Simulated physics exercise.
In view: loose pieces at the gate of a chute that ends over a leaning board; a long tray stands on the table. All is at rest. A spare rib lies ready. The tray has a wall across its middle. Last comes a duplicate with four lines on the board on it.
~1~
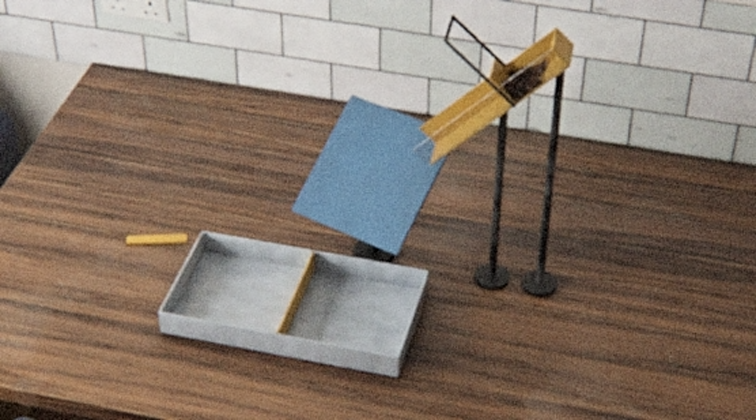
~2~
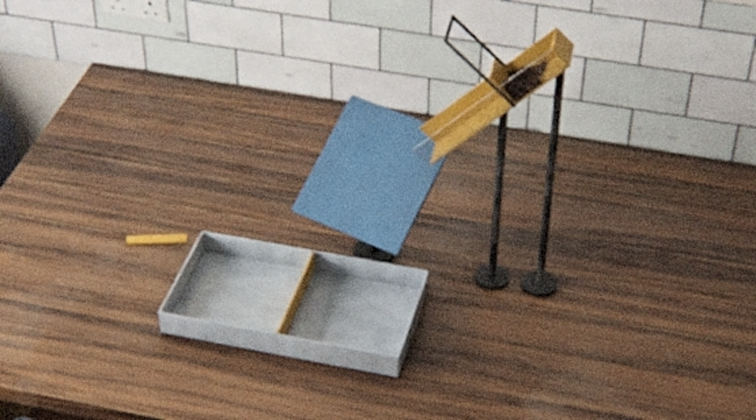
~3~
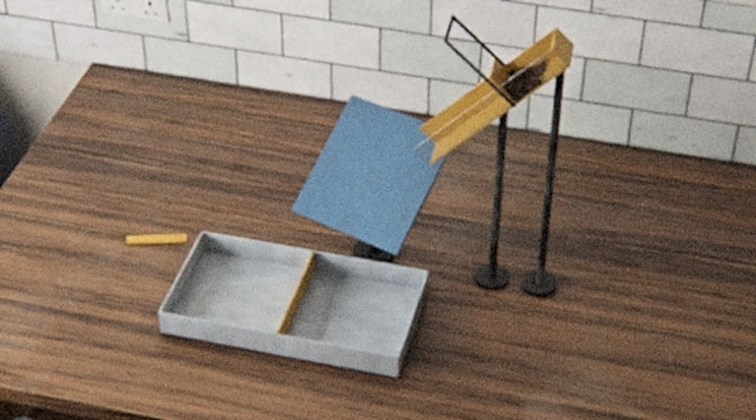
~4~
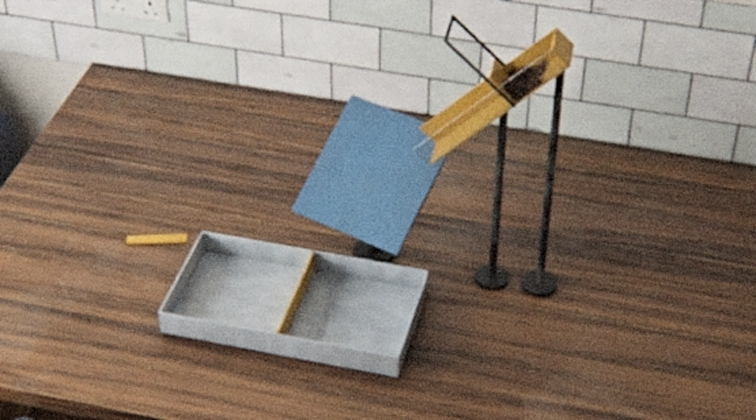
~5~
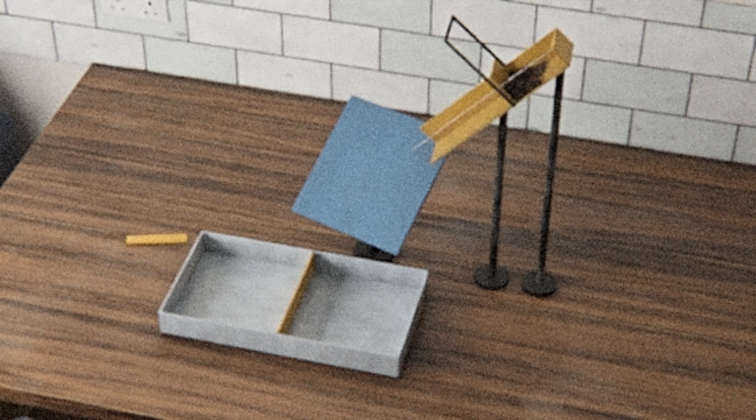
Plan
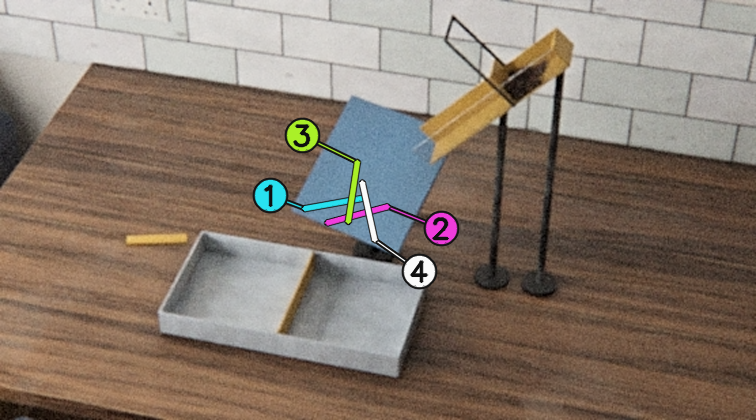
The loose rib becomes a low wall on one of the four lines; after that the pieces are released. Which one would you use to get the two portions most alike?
1 is best.
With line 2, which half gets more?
The left half.
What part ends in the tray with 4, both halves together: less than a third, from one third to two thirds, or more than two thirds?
More than two thirds.
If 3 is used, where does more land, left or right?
Right.
On the marked copy, line 1 from (364, 198) to (304, 208); line 2 from (387, 206) to (327, 222); line 3 from (357, 162) to (348, 221); line 4 from (362, 182) to (374, 239).
With 1, of what is caught, close to half in the left half, close to half in the right.
With 2, of what is caught, all but a few in the left half, a small share in the right.
With 3, of what is caught, a small share in the left half, all but a few in the right.
With 4, of what is caught, a small share in the left half, all but a few in the right.
